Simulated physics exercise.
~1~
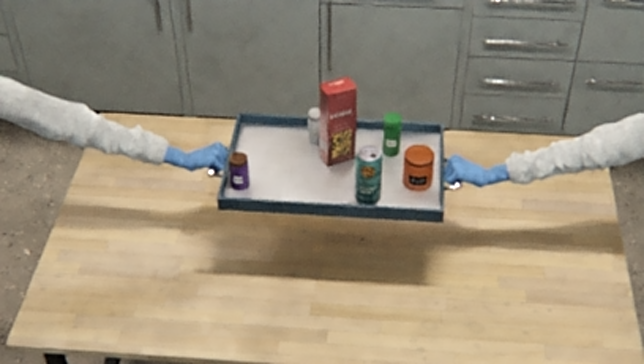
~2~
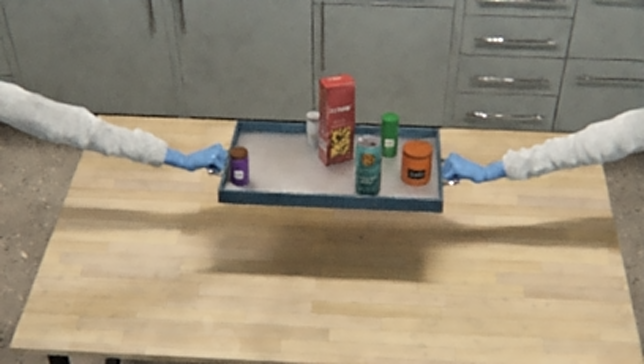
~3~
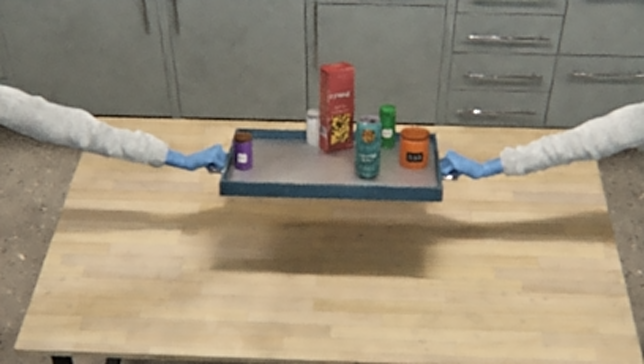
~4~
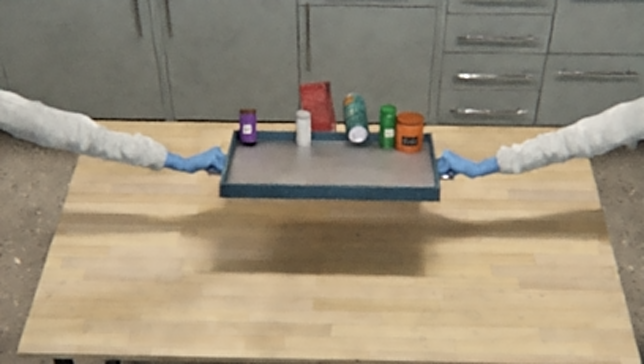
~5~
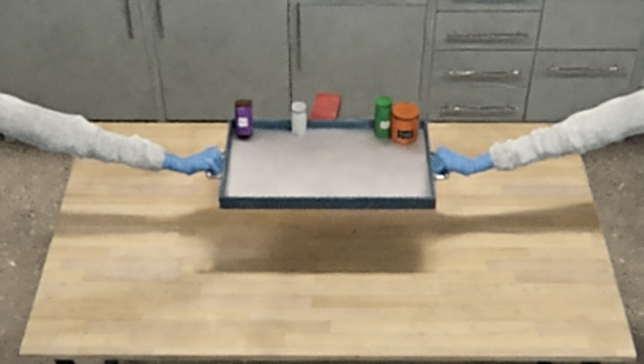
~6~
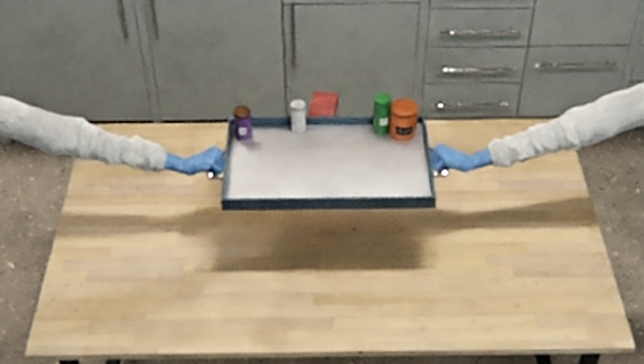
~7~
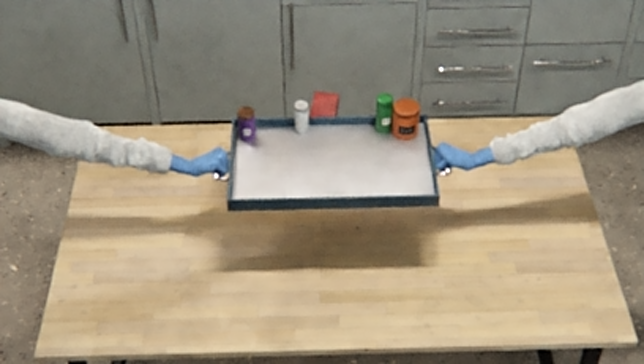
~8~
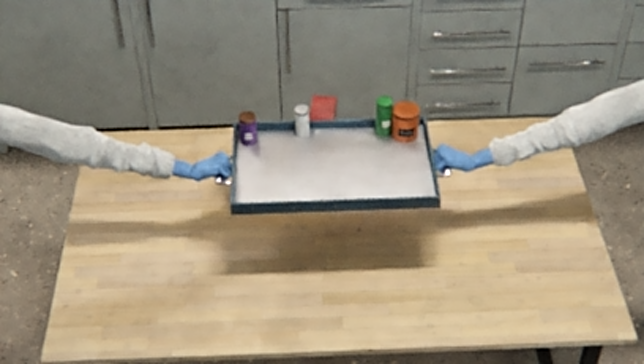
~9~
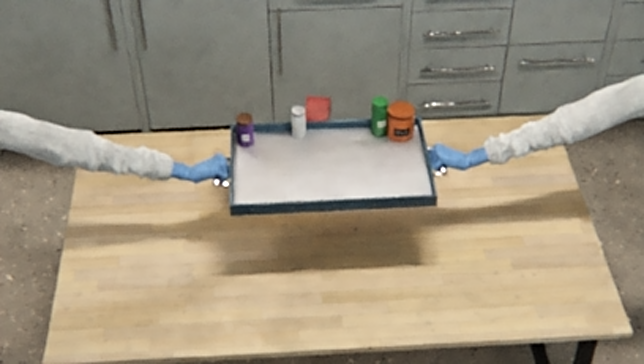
The video shows two gloved hands holding a tray of containers above a wooden table and tipping it away, so the items slide to the far edge. The red carton and turquoise can go over it, and the tray levels with four containers standing along the far rim.
